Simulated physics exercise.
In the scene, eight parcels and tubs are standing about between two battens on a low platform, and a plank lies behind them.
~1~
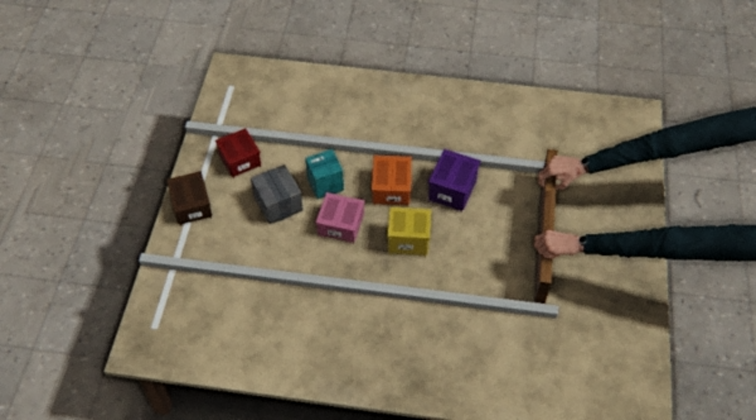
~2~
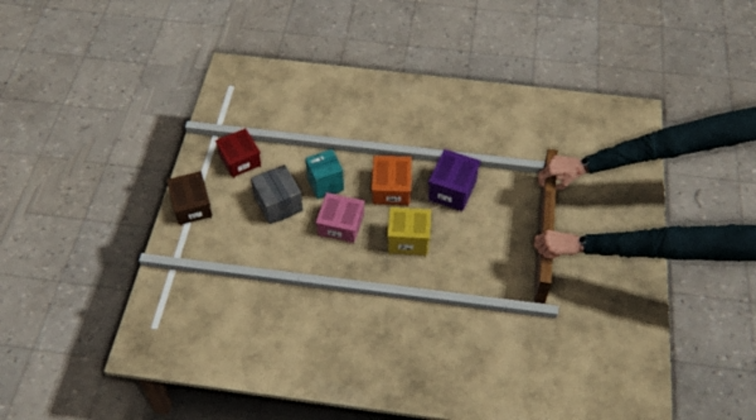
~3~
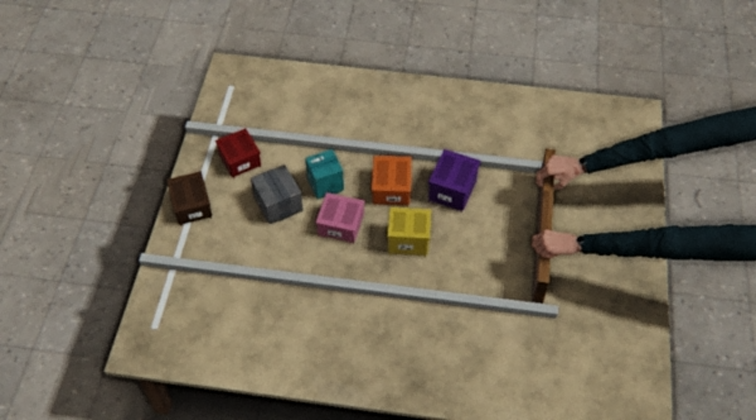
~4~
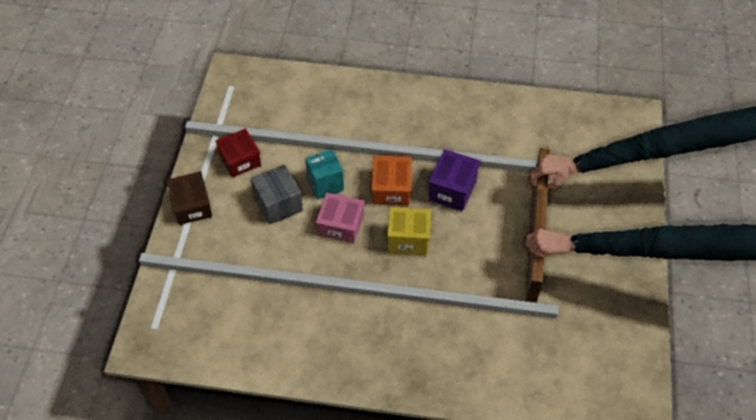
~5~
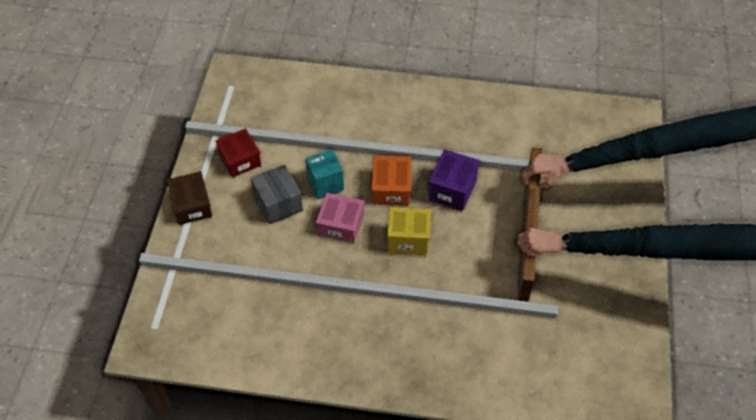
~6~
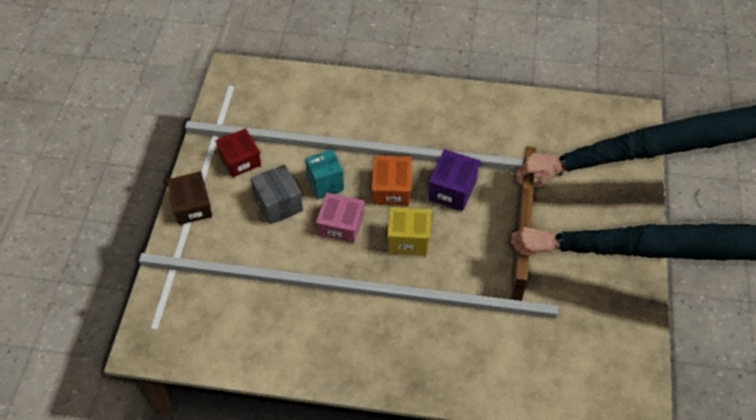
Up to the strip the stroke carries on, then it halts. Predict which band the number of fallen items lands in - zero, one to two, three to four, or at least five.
The ones that plunge will number five or more.
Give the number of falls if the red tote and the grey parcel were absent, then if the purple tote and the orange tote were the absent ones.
The counts: 4 and 4.
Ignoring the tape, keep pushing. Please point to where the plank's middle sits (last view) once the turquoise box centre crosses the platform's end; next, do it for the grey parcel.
The middle is at (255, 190) when it's the turquoise box, and at (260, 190) when it's the grey parcel.
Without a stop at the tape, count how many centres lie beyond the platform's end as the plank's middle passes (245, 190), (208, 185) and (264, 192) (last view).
Result per place: 4; 6; 2.
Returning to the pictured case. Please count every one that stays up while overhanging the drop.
I'd put it at 2.
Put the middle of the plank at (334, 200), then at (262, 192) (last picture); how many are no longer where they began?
Note: First position 7; second position 8.
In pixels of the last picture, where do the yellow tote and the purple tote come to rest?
Final positions - yellow tote around (169, 202), purple tote around (186, 153).
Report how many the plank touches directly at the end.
The count in contact is 2.
Soon after, none off yet; brown tote at rest near (190, 199); red tote at rest near (239, 153); grey parcel moving near (274, 195).
At rest, the number that fall off is five or more; fallen, orange tote, pink tote, turquoise box, grey parcel, red tote and brown tote.
